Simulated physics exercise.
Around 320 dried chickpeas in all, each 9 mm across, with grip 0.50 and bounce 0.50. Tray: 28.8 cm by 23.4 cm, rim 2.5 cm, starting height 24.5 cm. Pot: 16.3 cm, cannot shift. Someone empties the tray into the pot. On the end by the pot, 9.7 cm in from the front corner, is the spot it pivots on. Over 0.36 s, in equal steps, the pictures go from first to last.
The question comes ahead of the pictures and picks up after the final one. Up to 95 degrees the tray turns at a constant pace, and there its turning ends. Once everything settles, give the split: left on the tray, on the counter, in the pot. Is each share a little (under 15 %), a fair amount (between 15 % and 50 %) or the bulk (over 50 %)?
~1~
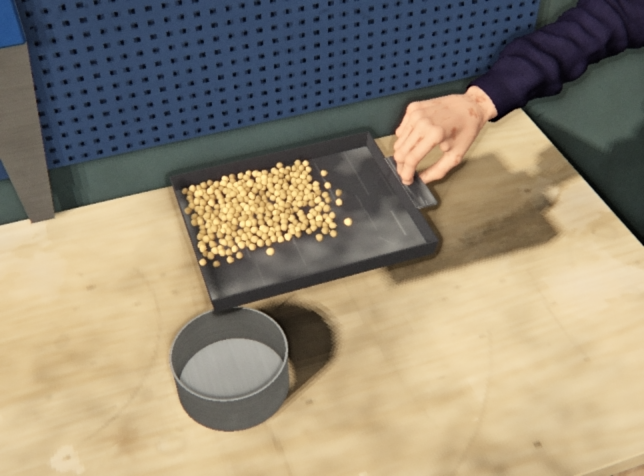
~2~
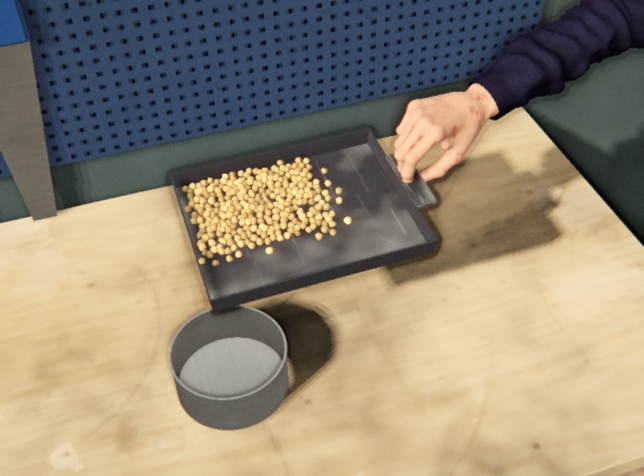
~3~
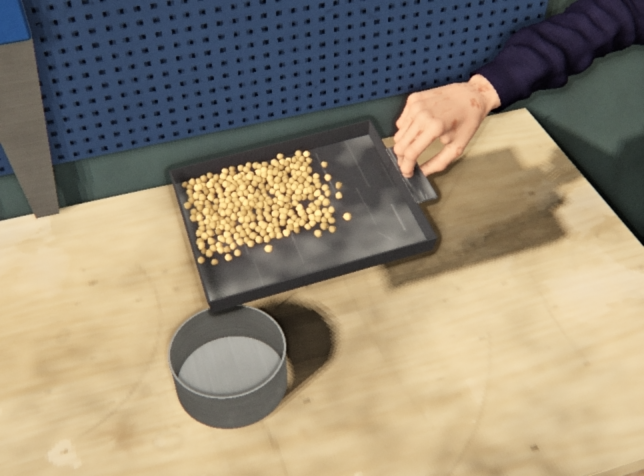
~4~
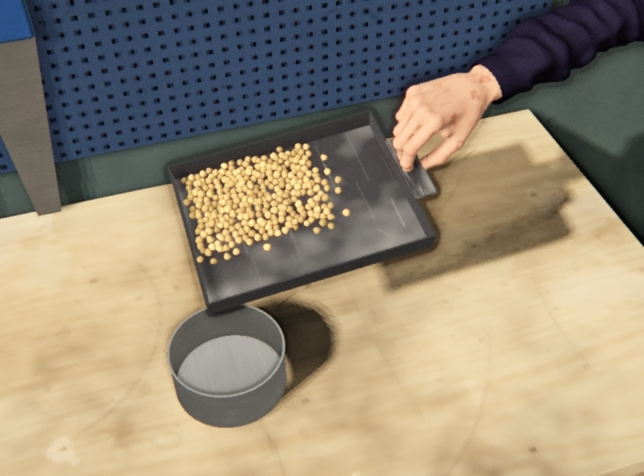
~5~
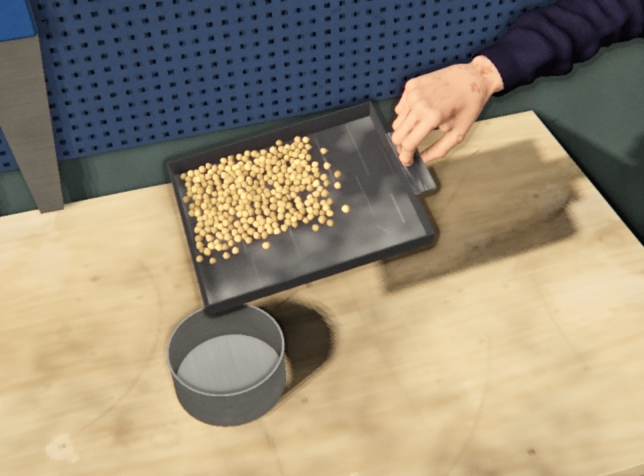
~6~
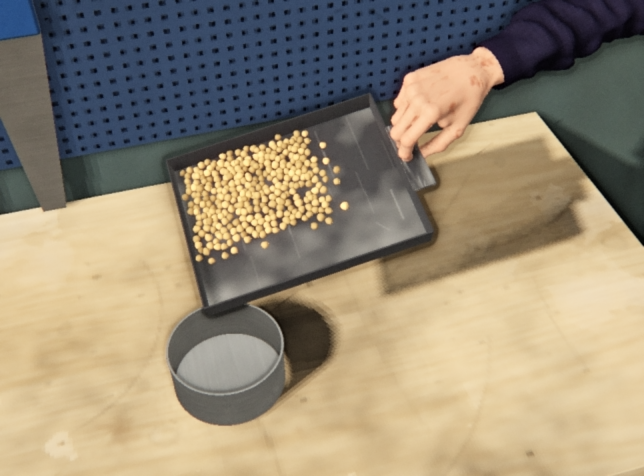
Tray: A little; counter: A fair amount; pot: The bulk.
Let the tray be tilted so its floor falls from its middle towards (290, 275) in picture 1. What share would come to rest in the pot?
Roughly 80 per cent.
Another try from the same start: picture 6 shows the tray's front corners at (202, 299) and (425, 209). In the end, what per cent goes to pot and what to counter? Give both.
Final per cent - pot 30, counter 70.
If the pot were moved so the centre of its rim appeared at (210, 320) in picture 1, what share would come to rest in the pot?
Roughly 0 percent would end up there.
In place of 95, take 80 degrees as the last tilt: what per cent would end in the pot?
Share in the pot: Around 40 %.
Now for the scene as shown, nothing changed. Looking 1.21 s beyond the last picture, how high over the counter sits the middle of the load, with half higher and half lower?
Roughly 28 centimetres, give or take.
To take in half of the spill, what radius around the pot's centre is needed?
I'd say close to 18 centimetres.
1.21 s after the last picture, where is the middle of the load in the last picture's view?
Approximately (222, 251) in the final picture.
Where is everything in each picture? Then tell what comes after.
Tray tilt 0 degrees, front corners at (213, 298) and (435, 239); middle of the pieces at (256, 207); pot at (229, 351), in the first frame.
Tray tilt 1 degrees, front corners at (212, 298) and (434, 239); middle of the pieces at (256, 205), in the second frame.
Tray tilt 4 degrees, front corners at (210, 300) and (433, 236), lowest corner left front; middle of the pieces at (255, 201), in the third frame.
Tray tilt 8 degrees, front corners at (208, 302) and (432, 234), lowest corner left front; middle of the pieces at (254, 197), in the fourth frame.
Tray tilt 12 degrees, front corners at (207, 304) and (431, 232), lowest corner left front; middle of the pieces at (253, 194), in the fifth frame.
Tray tilt 15 degrees, front corners at (206, 306) and (430, 230), lowest corner left front; middle of the pieces at (252, 190); pot at (225, 346), in the sixth frame.
Then, 0.73 s after the last picture, tilt 53 degrees; the tray holds 100 %, the pot 0 %.
Then, 1.21 s after the last picture, tilt 77 degrees; the tray holds 95 %, the pot 0 %.
Then, 1.76 s after the last picture, tilt 95 degrees; the tray holds 20 %, the pot 40 %.
In the end, tray 5 %, counter 30 %, pot 65 %.
